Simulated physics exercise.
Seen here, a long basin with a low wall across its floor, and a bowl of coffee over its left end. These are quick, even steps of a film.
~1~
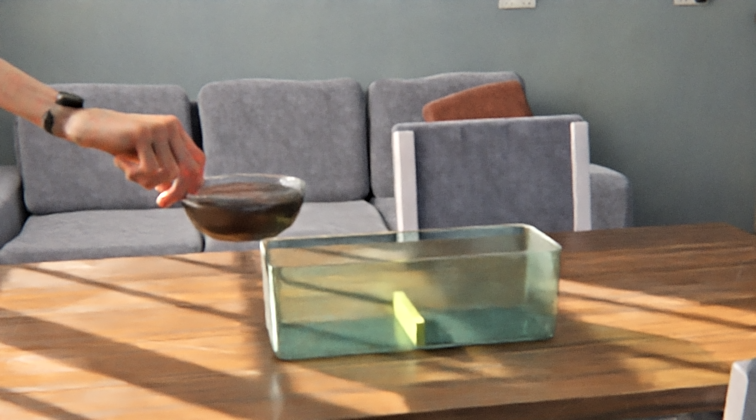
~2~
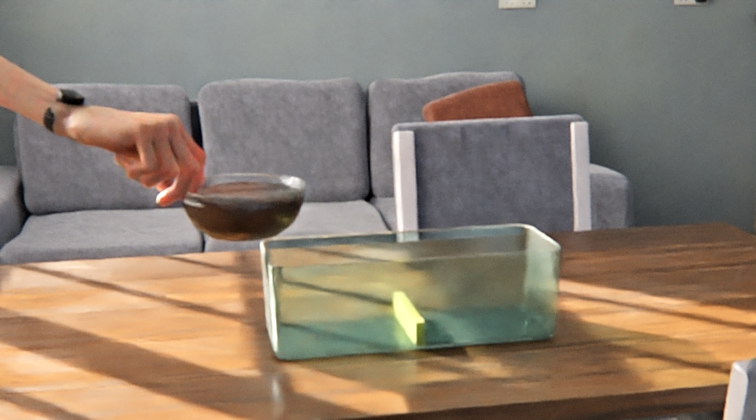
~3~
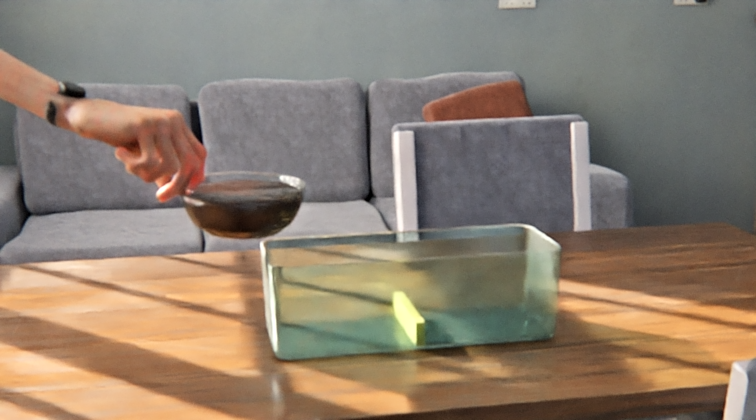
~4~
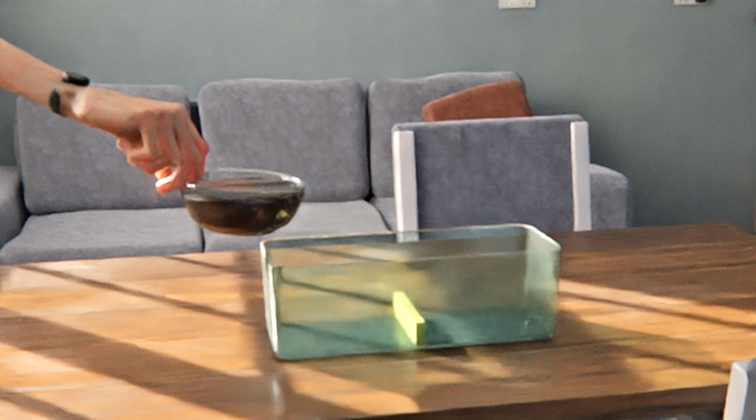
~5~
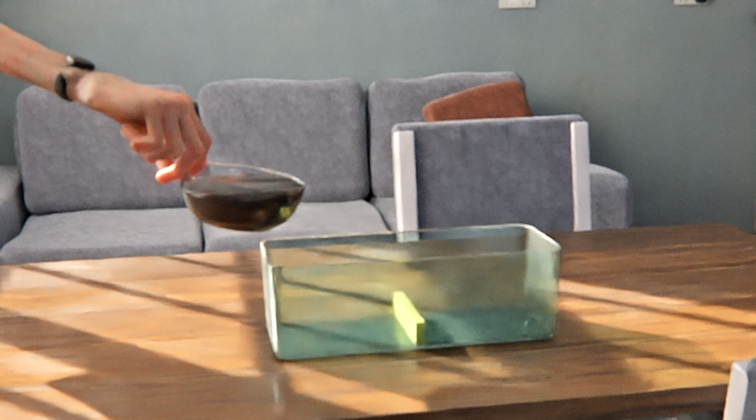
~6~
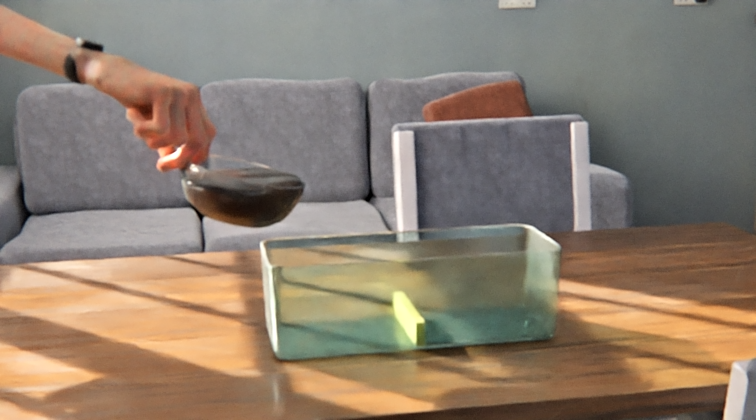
At first, a hand holds a glass bowl of coffee nearly level above the left end of a long clear basin with a low yellow-green wall across its floor. The hand then rises slightly and gradually tilts the bowl to the right, while the basin stays still on the wooden table.
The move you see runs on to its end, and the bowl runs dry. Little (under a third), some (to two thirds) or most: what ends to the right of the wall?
The share right of the wall is not even a third.
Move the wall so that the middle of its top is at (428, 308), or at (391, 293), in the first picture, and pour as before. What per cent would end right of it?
Near 20 % and 30 %.
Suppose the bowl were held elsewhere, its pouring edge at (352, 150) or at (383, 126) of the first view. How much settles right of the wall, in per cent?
About 85 and 90 per cent.
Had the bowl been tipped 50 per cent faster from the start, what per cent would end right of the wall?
About 30 per cent.
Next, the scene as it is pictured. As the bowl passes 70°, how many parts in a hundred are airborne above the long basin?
Some 40 per cent.
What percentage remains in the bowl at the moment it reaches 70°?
Roughly 30 in a hundred.
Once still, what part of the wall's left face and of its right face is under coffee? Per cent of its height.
The left part 70 per cent, the right part 20.
A moment on, the tilt is 70° and 30 per cent is still to pour, 28 is left of the wall and 0 right of it.
Next, the tilt is 102° and 0 per cent is still to pour, 84 is left of the wall and 11 right of it.
Then the tilt is 106° and 0 per cent is still to pour, 85 is left of the wall and 14 right of it.
Later the tilt is 106° and 0 per cent is still to pour, 81 is left of the wall and 19 right of it.
Finally, 81 per cent lies left of the wall, 19 right of it and 1 outside.
